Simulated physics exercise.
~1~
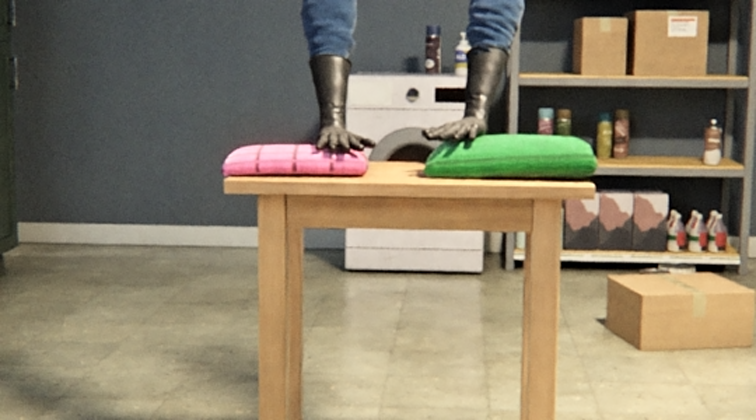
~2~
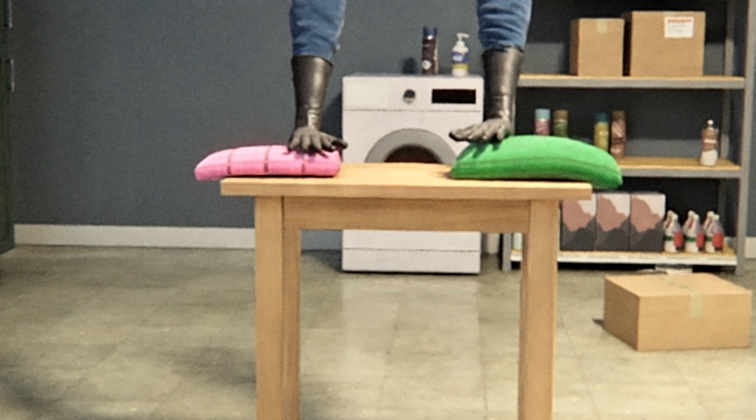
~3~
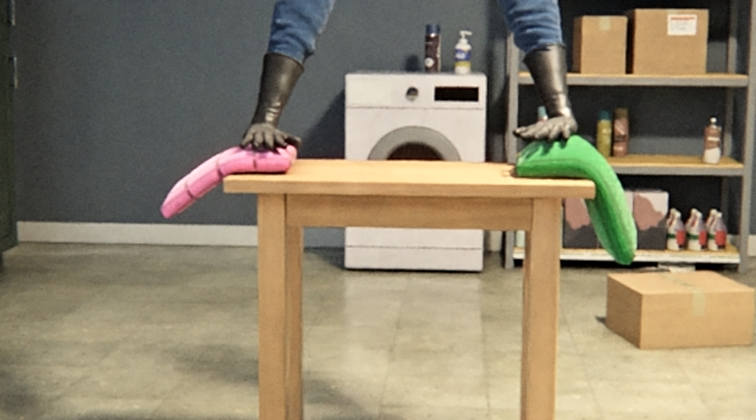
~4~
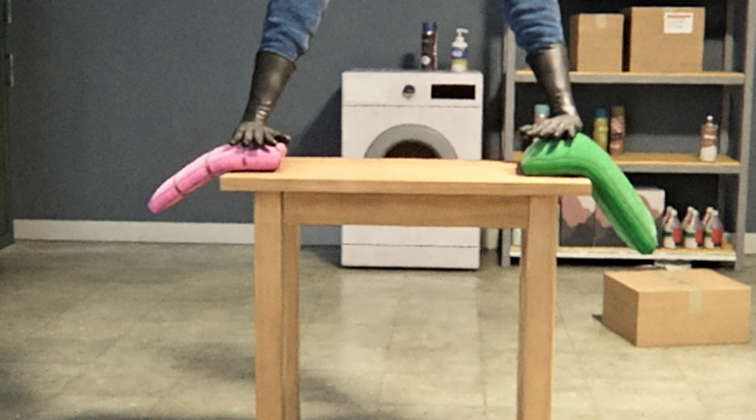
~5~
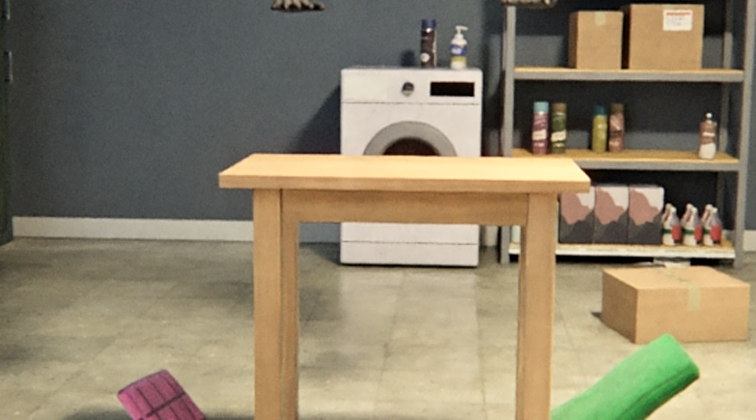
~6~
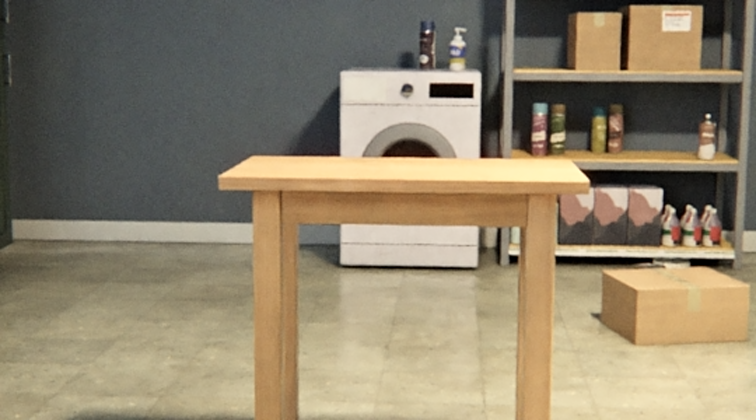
In a utility room with a washing machine and shelves, gloved hands pushed a pink seat pad left and a green pillow right across a wooden table until both drooped over the ends, then let go, and both fell to the floor, leaving the tabletop bare.
